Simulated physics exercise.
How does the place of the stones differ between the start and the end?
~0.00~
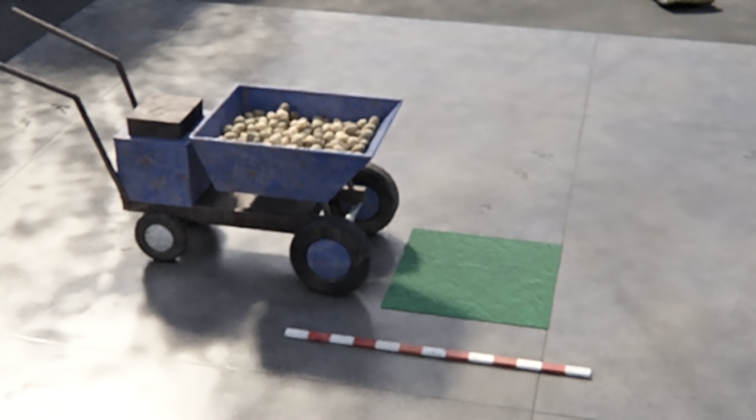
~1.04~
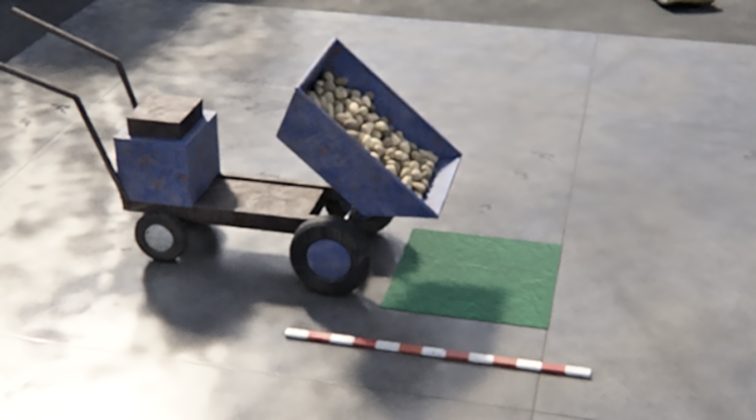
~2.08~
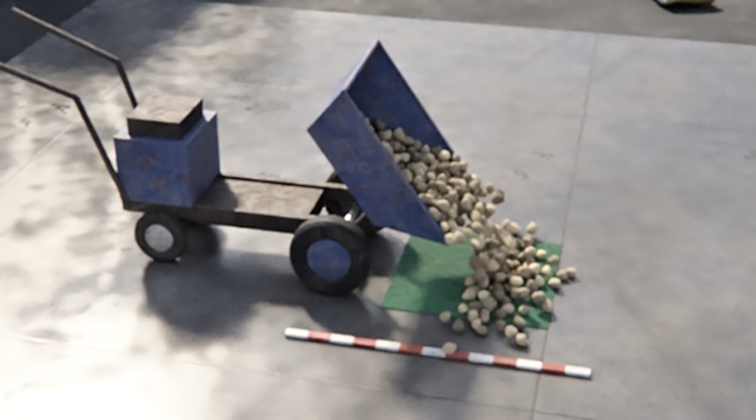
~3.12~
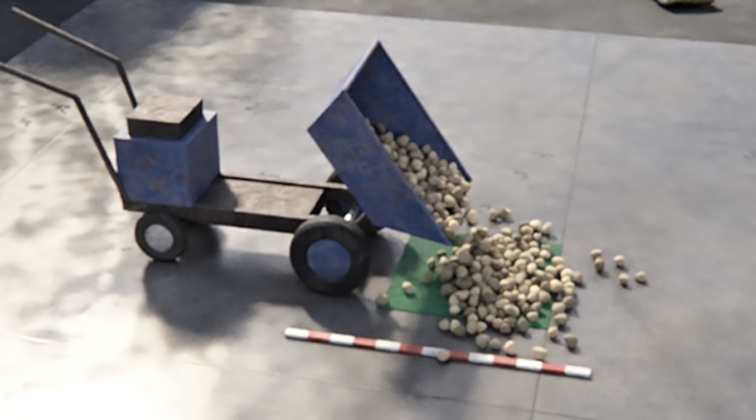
At the start the stones all sit in the level blue skip. By the end many have spilled down to the right, onto the green sheet and the floor around it, while the rest remain in the tilted skip.
